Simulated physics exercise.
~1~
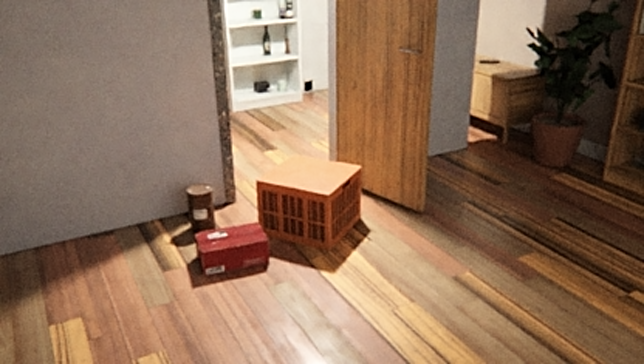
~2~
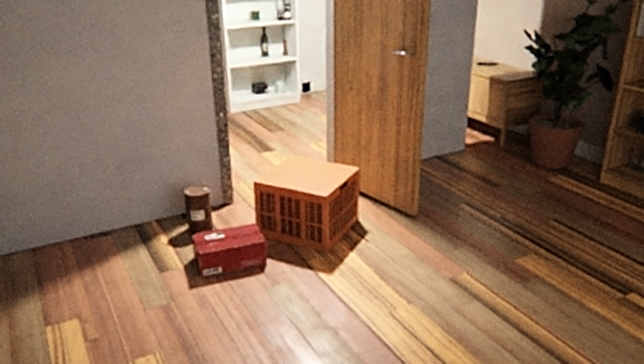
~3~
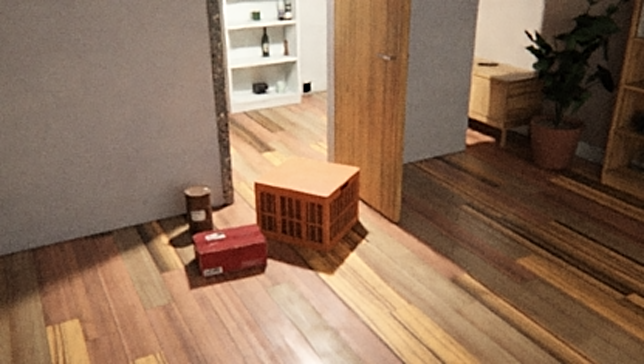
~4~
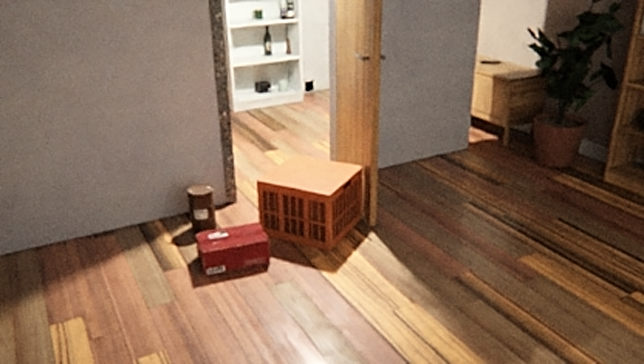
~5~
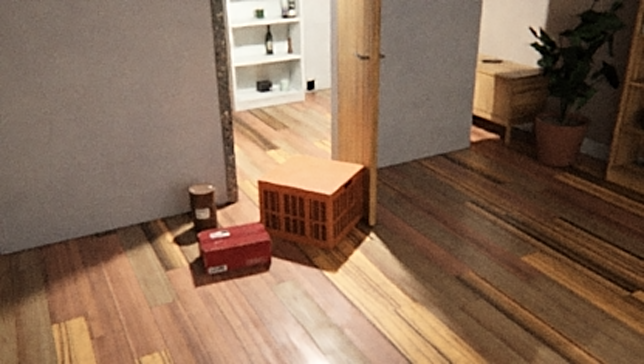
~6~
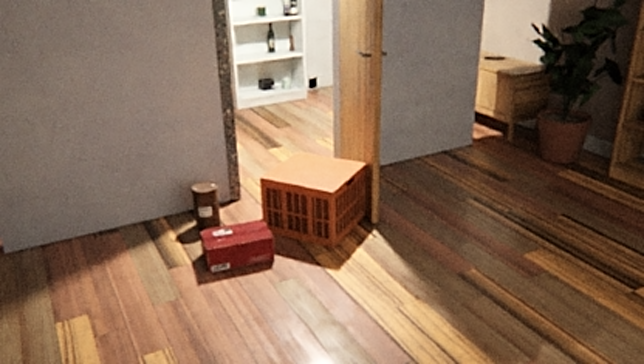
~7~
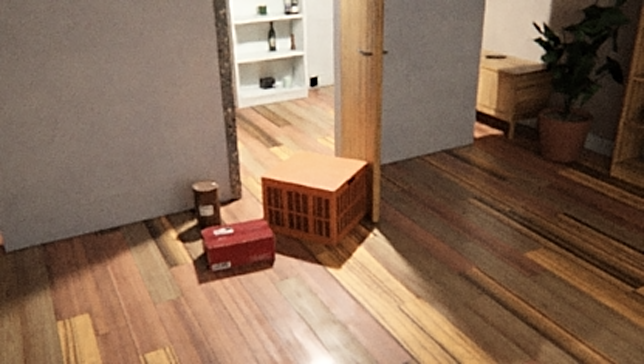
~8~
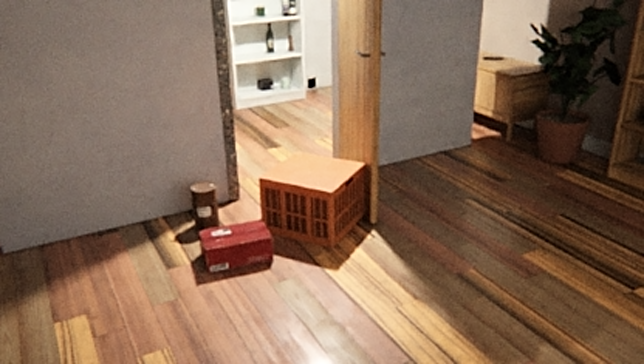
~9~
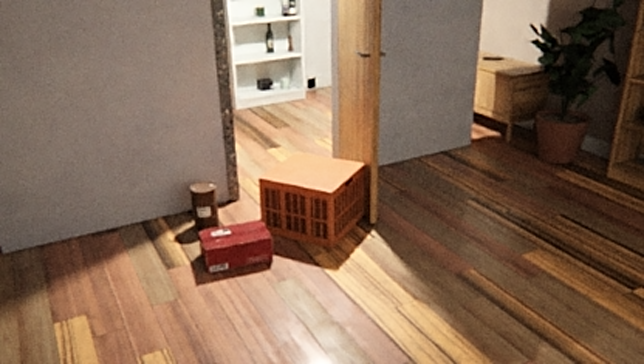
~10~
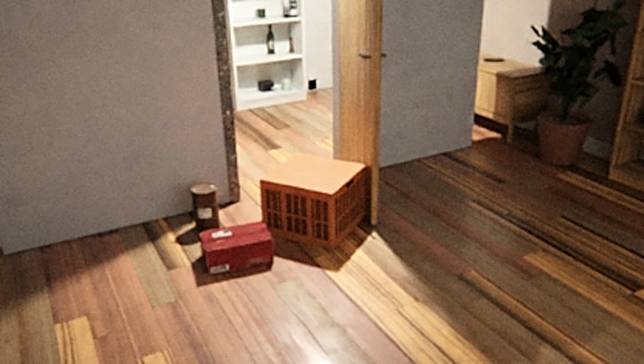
A wooden door stands wide open in a doorway, with white shelves holding bottles visible in the room beyond. On the plank floor in front of it sit an orange slatted chest, a small brown canister and a red parcel, while a potted plant stands off to the right. The door swings toward the chest, its face narrowing from view as it turns. It stops short beside the chest, still well open and nearly edge-on. After that the door stays put as the view sways slightly, and the chest, canister and parcel remain where they were.
